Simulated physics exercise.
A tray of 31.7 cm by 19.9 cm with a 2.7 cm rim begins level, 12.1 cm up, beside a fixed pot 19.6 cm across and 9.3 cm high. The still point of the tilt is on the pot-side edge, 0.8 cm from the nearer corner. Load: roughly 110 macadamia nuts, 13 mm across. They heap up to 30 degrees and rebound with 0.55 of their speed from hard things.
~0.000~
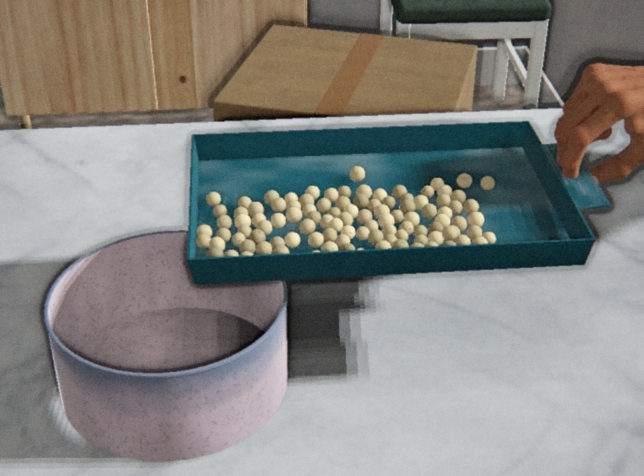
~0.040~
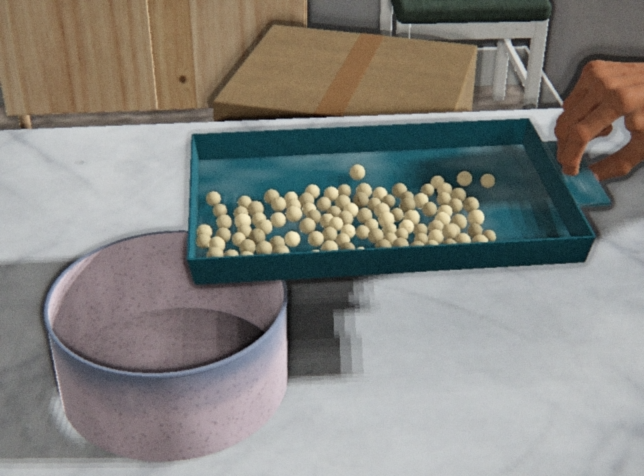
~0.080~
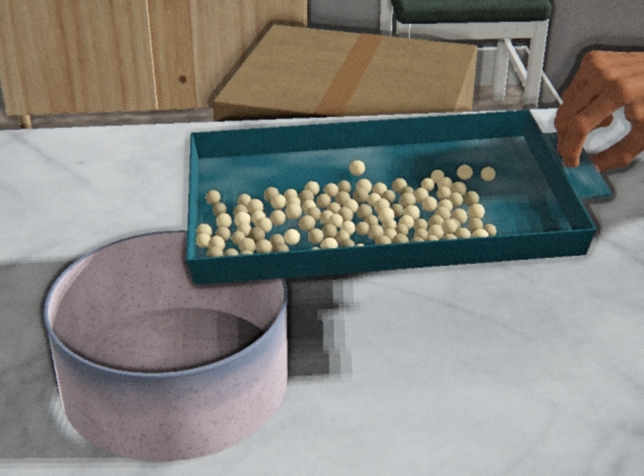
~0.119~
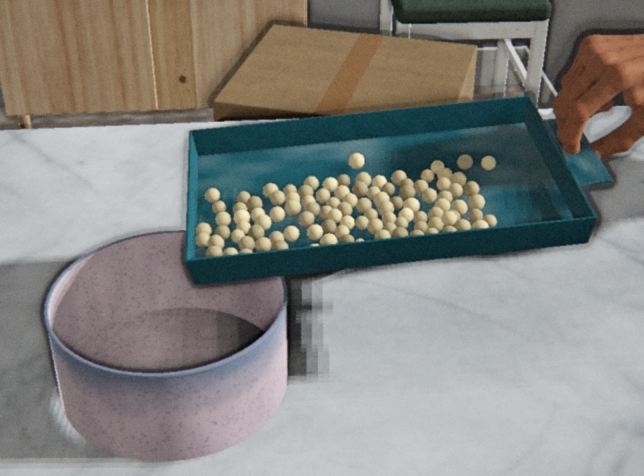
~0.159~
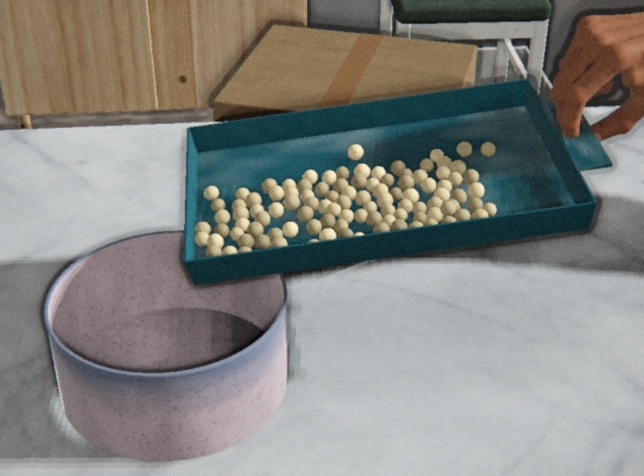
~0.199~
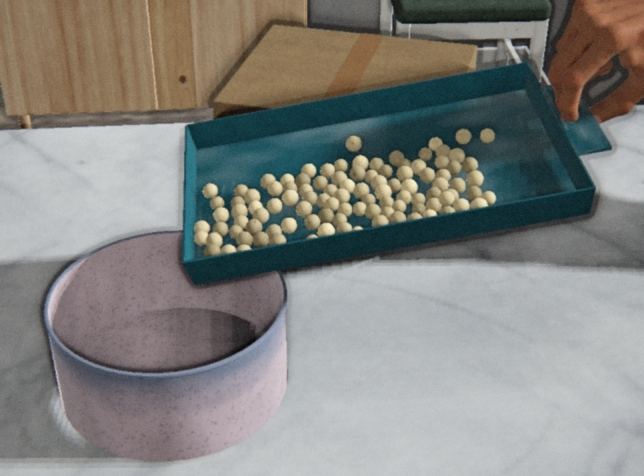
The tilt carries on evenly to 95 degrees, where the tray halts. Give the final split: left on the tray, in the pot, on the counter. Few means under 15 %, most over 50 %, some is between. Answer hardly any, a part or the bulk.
Tray: Hardly any, pot: The bulk, counter: Hardly any.
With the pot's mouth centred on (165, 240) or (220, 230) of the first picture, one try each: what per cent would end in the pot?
About 30 and 0 per cent.
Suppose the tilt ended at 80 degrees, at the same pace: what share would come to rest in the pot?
Then about 70 per cent.
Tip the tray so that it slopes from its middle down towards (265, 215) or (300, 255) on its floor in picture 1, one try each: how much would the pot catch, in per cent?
About 65 and 80 per cent.
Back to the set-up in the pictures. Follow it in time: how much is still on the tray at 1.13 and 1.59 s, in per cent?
About 100, 25.
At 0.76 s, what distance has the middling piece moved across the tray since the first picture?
Roughly 5 cm.
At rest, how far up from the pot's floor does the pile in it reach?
About 2.5 cm.
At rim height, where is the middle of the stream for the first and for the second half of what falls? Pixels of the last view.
First near (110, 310), later near (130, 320).
Then, at 0.76 s, tilt 50 degrees; the tray holds 100 %, the pot 0 %.
After 1.13 s, tilt 77 degrees; the tray holds 100 %, the pot 0 %.
After 1.59 s, tilt 95 degrees; the tray holds 25 %, the pot 65 %.
In the end, at 2.7 s, tray 0 %, pot 95 %, counter 5 %.
